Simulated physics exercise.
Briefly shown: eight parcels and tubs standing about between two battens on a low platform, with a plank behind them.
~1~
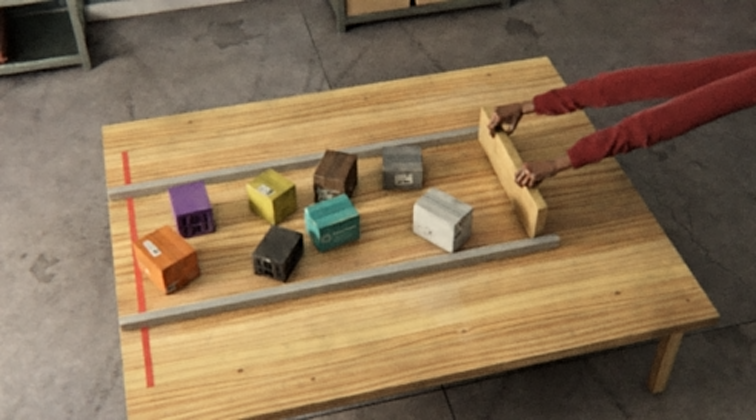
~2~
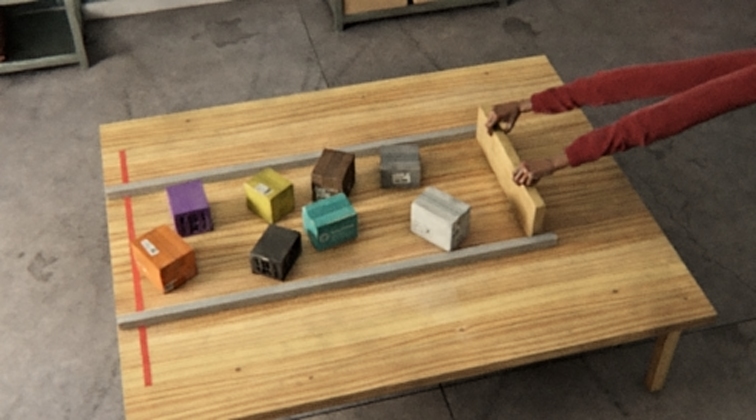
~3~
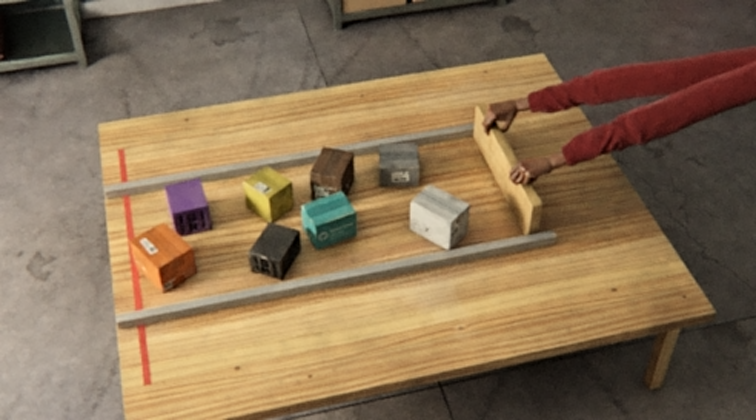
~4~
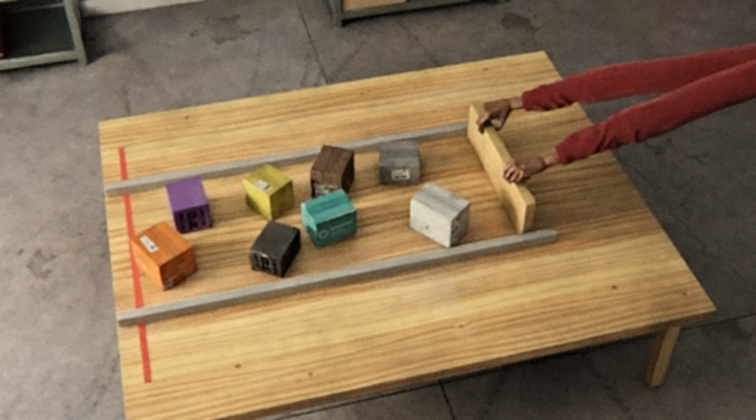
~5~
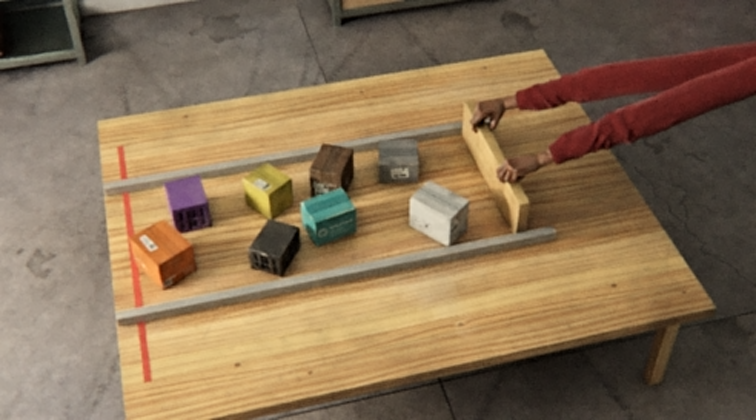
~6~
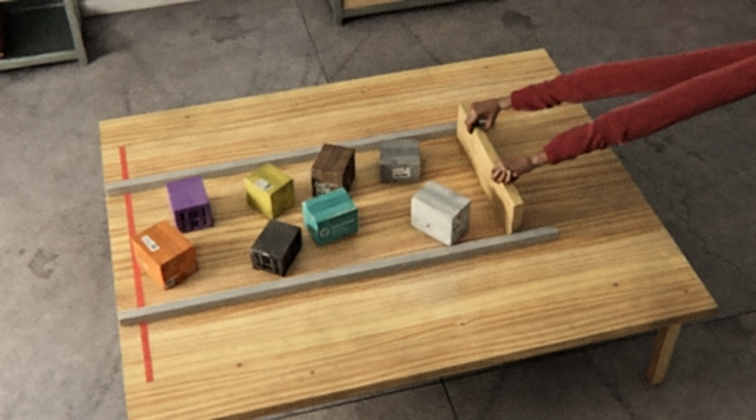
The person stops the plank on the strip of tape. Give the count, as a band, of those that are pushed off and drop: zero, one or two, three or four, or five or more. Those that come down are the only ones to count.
No fewer than five are pushed off.
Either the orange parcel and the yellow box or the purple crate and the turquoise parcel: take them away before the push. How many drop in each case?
The number is 4 for the first case and 4 for the second.
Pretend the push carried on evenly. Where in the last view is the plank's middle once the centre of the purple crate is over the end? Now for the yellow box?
I'd put it close to (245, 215), and close to (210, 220) for the other one.
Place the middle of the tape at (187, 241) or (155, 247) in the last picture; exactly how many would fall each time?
Tallies in order: 3 and 6.
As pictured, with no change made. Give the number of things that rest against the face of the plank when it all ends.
So the total is 2.
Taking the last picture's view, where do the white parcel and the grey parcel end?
Answer: First (117, 269), after that (108, 216).
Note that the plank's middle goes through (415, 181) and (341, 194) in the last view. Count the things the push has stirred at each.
At the first place 2, at the second 6.
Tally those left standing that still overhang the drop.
Answer: 2.
Soon after, none off yet; orange parcel at rest near (165, 254); purple crate at rest near (190, 205); black crate at rest near (277, 247).
Then, none off yet; orange parcel moved a little near (152, 259); purple crate moved about its own width near (128, 216); black crate moved about its own width near (207, 267).
By the end, the number that fall off is five or more; fallen, brown parcel, turquoise parcel, yellow box, black crate, purple crate and orange parcel.
